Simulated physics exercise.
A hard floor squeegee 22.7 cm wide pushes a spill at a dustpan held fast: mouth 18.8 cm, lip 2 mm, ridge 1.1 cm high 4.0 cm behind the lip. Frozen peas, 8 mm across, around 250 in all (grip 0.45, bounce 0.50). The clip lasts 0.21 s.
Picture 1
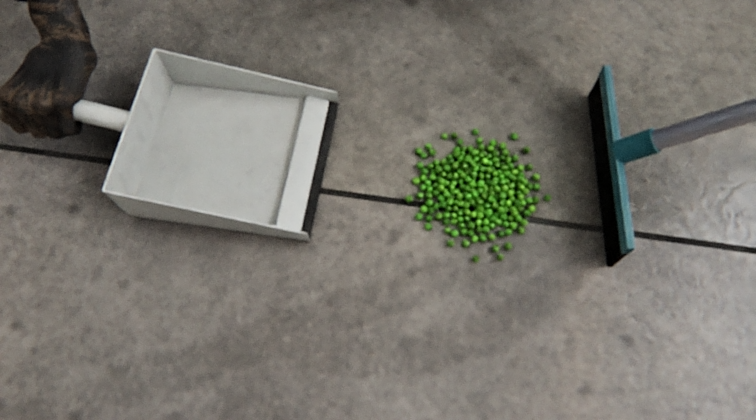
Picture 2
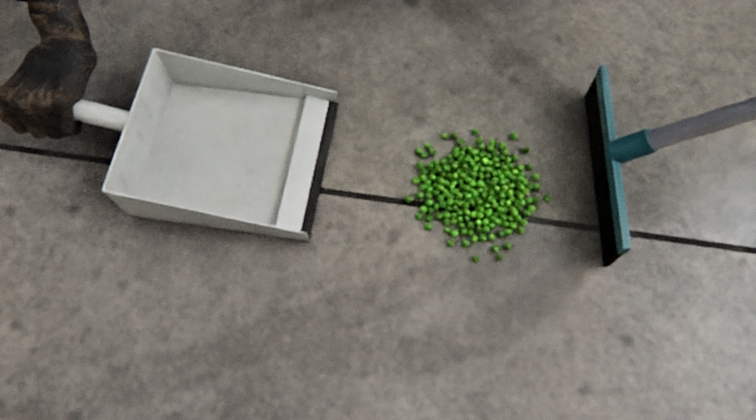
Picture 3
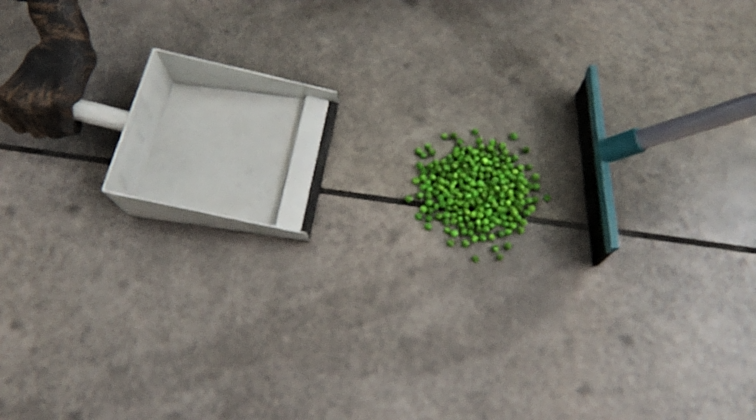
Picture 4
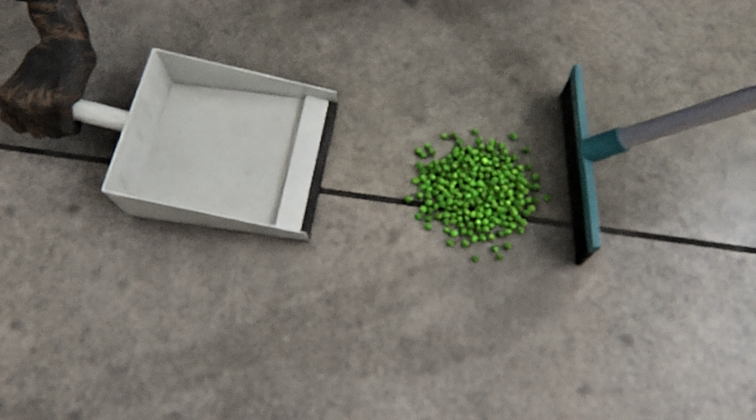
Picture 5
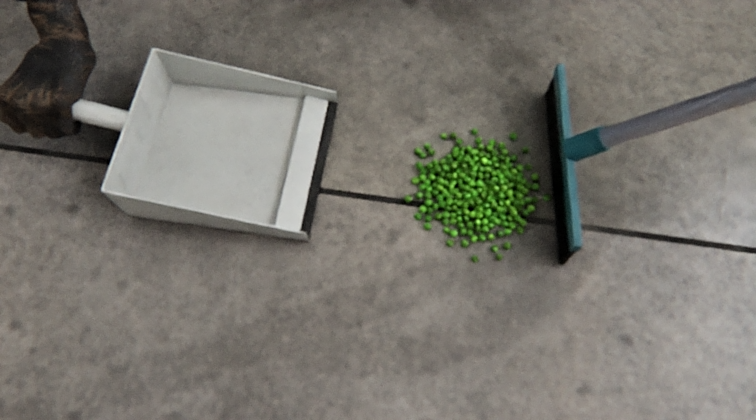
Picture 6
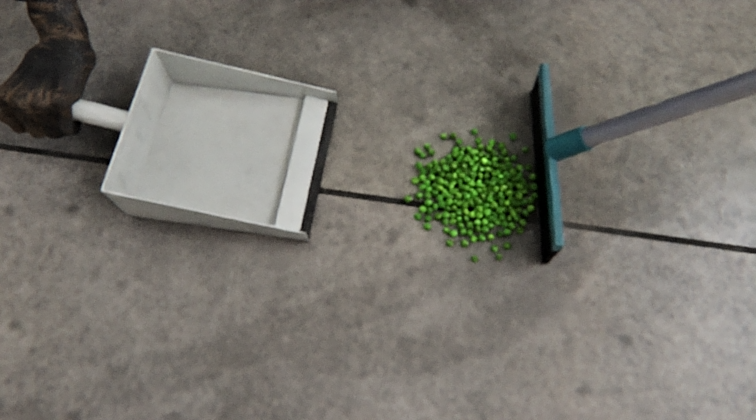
A dark, grimy hand held a pale dustpan still on the gray floor while a teal squeegee slid slowly left from the right side, just reaching the edge of a pile of green peas.
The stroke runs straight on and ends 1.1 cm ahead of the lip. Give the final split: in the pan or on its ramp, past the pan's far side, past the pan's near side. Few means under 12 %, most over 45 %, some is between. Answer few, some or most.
Pan: Some, far side: Few, near side: Some.
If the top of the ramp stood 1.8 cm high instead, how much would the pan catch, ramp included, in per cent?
It would be near 30 per cent.
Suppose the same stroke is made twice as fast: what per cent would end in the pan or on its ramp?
It would be near 40 per cent.
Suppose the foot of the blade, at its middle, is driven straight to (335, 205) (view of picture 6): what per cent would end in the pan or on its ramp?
About 35 per cent.
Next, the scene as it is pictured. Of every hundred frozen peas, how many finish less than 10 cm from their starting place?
Roughly 0 per cent.
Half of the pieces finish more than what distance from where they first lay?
Some 20 cm.
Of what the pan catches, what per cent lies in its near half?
About 50 per cent.
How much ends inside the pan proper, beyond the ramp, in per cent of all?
Some 5 per cent.
Then, 0.26 s after the last picture, middle of the blade 15 cm from the lip; 0 % over the lip, far side 0 %, near side 5 %.
Then, 0.44 s after the last picture, middle of the blade 7 cm from the lip; 0 % over the lip, far side 5 %, near side 15 %.
Then, 0.73 s after the last picture, middle of the blade 3 cm from the lip; 40 % over the lip, far side 5 %, near side 20 %.
In the end, pan 35 %, far side 5 %, near side 20 %, in front of the lip or behind the blade 40 %.
